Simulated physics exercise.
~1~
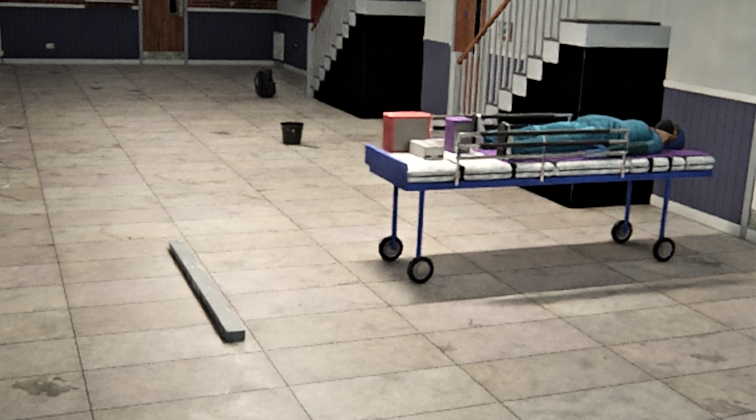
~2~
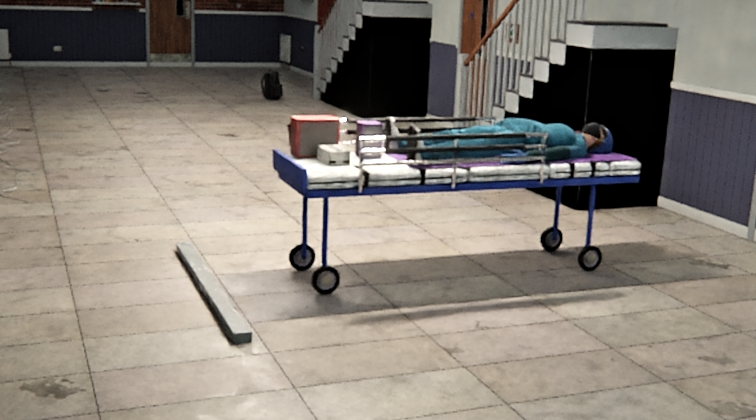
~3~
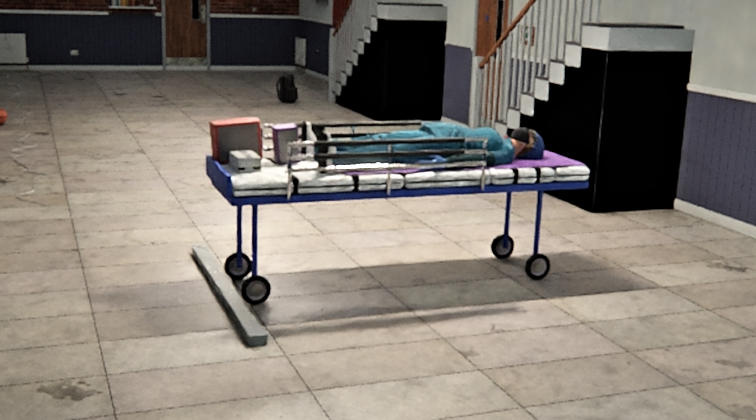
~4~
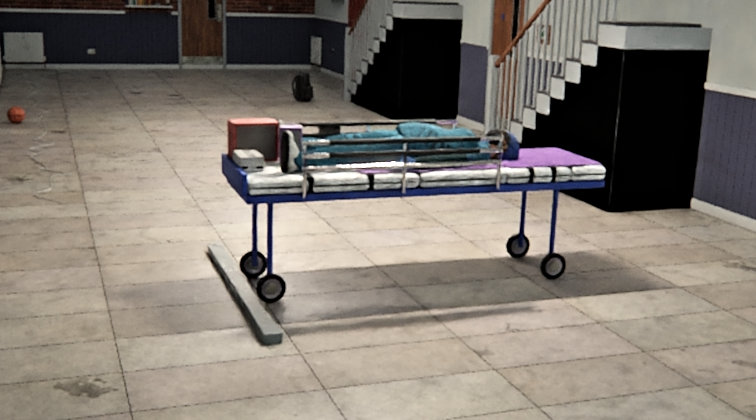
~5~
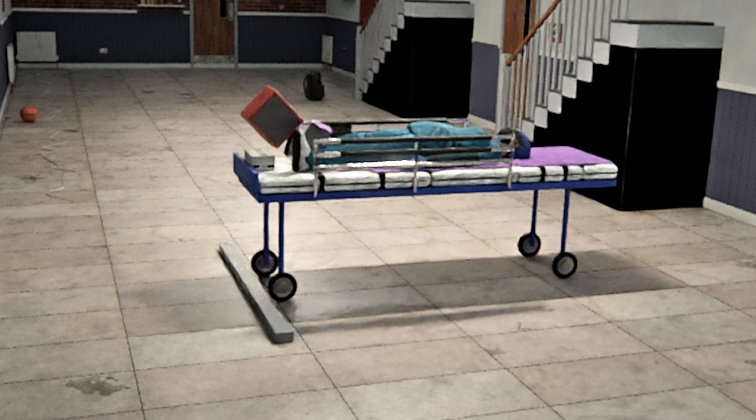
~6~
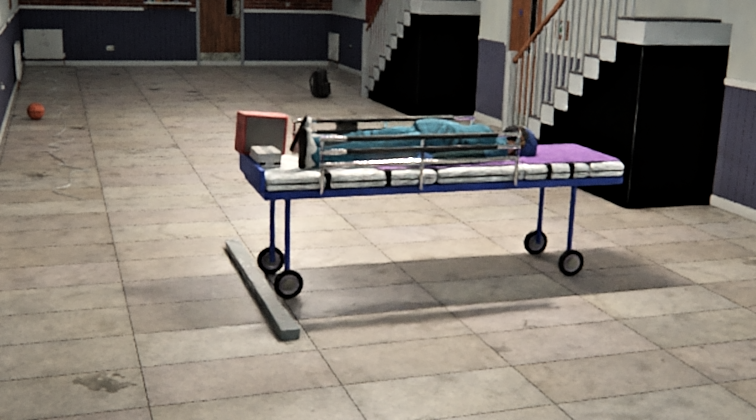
We see a trolley carrying a person lying down, a red monitor, a white box and a purple item roll left and stop at a grey sill; the load slides left, the purple item topples and the monitor tips, then settles upright, everything staying aboard.
